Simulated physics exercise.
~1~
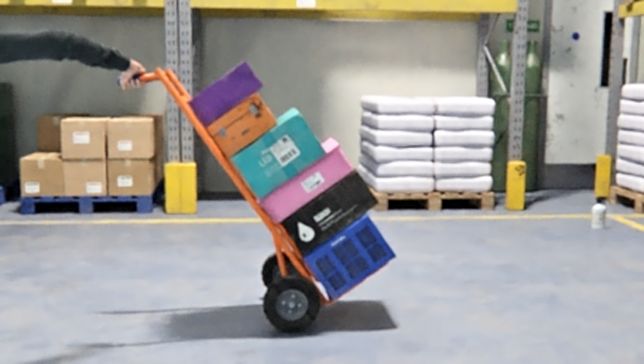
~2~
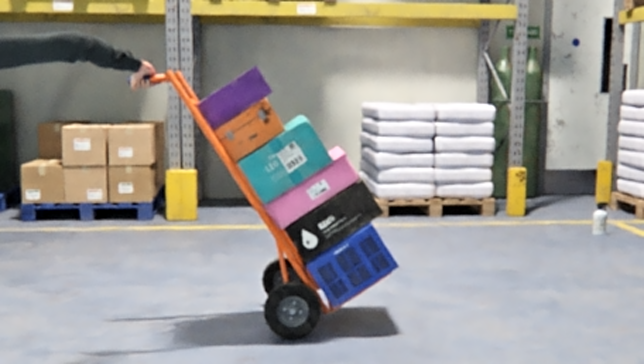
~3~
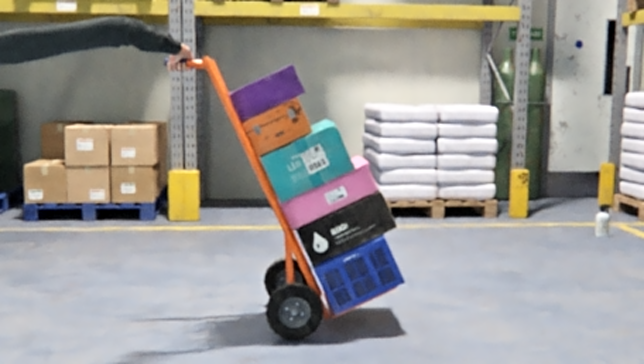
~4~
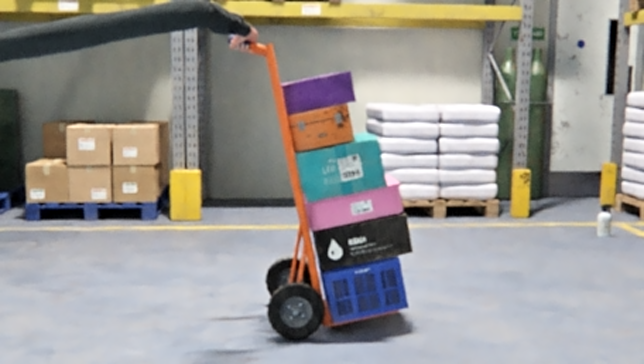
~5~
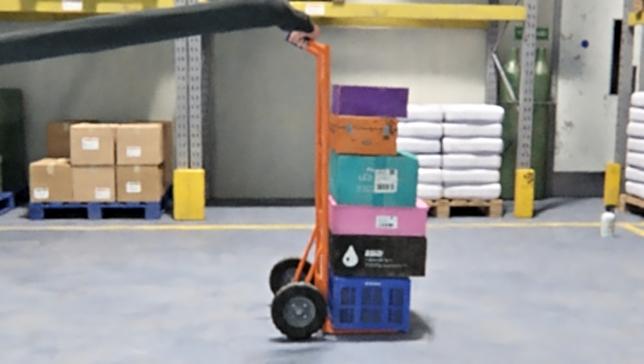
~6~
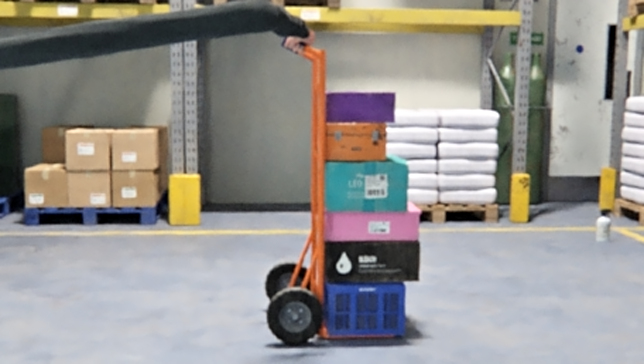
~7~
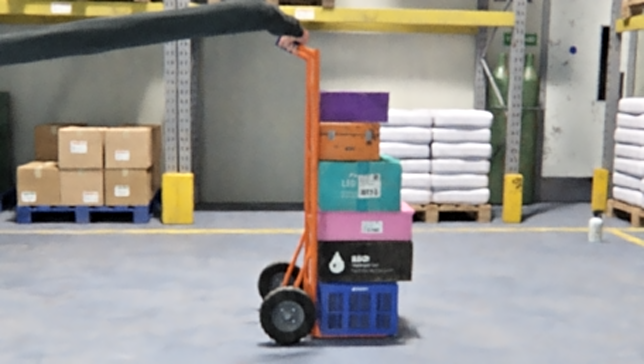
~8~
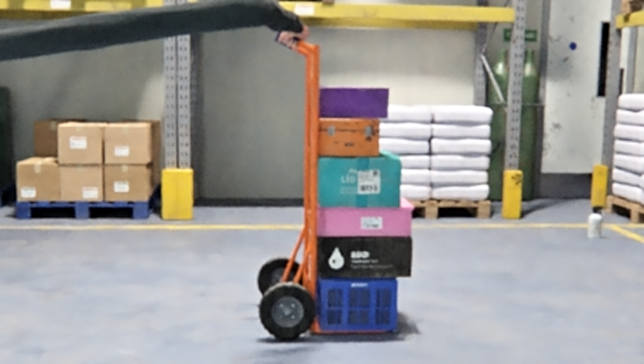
An orange two-wheeled hand truck stands tilted back to the left in a warehouse, held at its handle by a hand at the end of a long dark sleeve. It carries a leaning stack, with a blue crate at the bottom, then a black box, pink tote, turquoise parcel, orange toolbox and purple box on top. The arm swings the truck forward to the right, and the whole load turns upright with it. The plate meets the floor and the truck stops. The stack stays standing, its pieces slightly uneven, while the hand remains on the handle.
